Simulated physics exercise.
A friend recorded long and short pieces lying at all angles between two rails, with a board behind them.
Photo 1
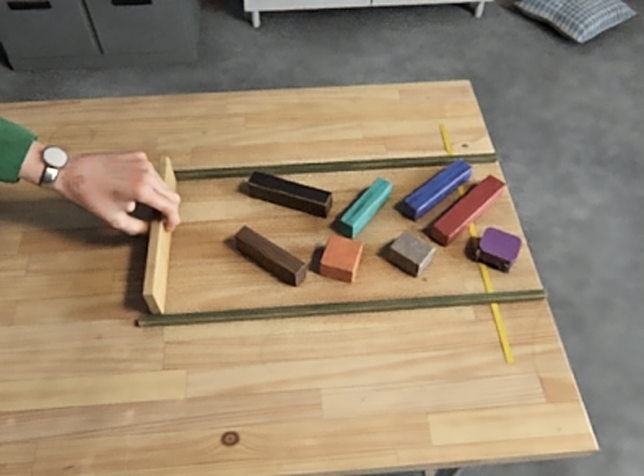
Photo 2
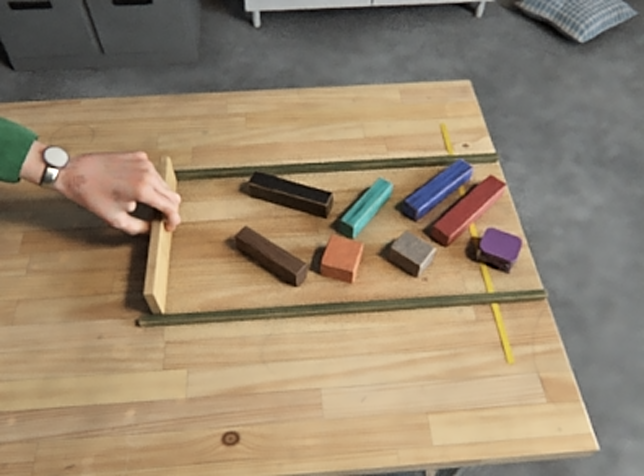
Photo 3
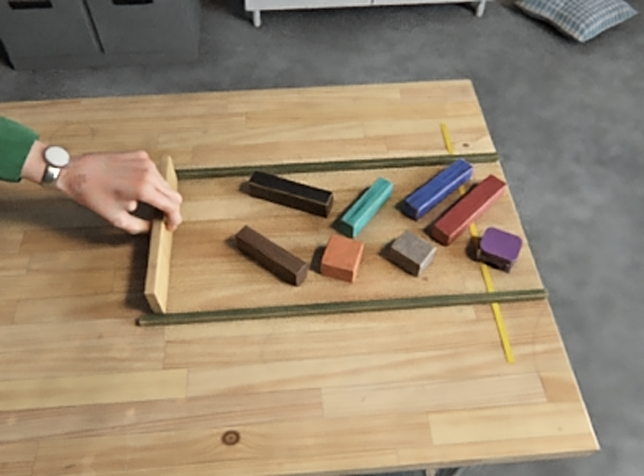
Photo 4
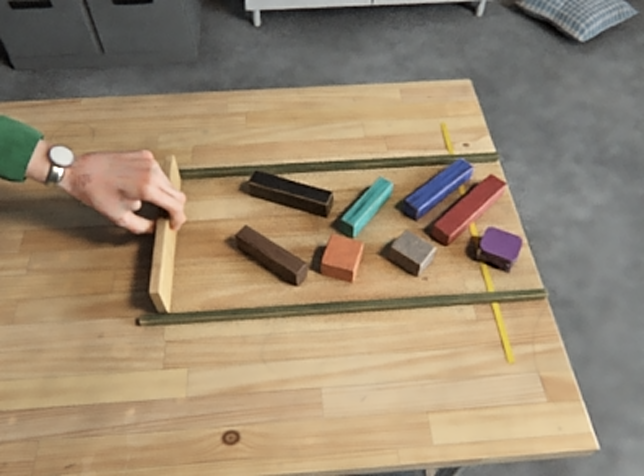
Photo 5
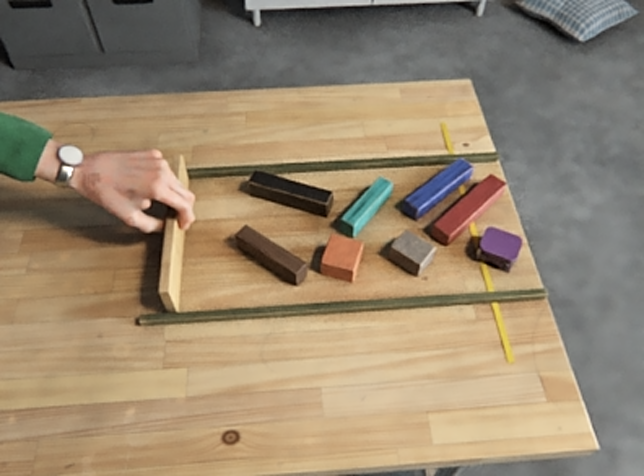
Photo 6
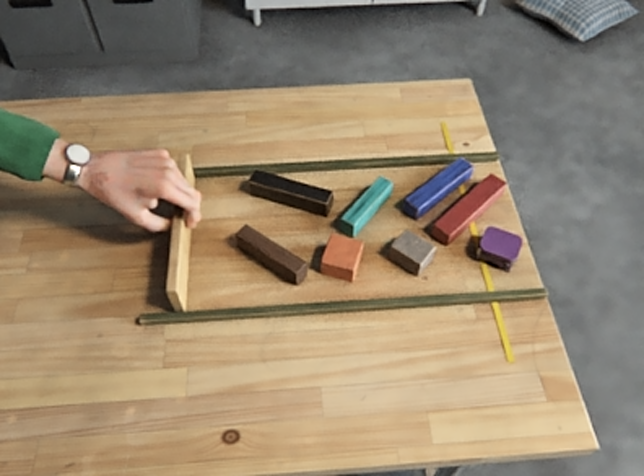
On a wooden tabletop, a hand slides an upright board slightly right between two rails toward scattered coloured blocks that stay still.
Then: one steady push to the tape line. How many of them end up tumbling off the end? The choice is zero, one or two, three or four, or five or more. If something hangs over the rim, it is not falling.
Looks like three or four of them go over the edge, I'd say.
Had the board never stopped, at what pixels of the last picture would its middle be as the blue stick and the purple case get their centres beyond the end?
The middle is at (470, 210) when it's the blue stick, and at (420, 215) when it's the purple case.
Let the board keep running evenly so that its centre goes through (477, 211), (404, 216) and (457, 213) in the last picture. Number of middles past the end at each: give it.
Counts per position: 5 / 0 / 2.
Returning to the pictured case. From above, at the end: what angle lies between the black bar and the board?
Misalignment: Close to 10°.
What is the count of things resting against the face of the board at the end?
That makes 2.
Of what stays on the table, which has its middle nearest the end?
The one in question is the turquoise stick.
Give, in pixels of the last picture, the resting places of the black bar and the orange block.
For the black bar it's (482, 188), and for the orange block it's (516, 248).
Soon after, none off yet; purple case at rest near (499, 249); red bar at rest near (469, 209); blue stick at rest near (439, 188).
Then, none off yet; purple case at rest near (499, 249); red bar moving near (476, 212); blue stick moved a little near (457, 195).
Further on, none off yet; purple case tipped a little near (545, 261); red bar moved a little near (518, 206); blue stick moved about its own width near (491, 188).
At rest, the number that fall off is three or four; fallen, grey block, blue stick, red bar and purple case.
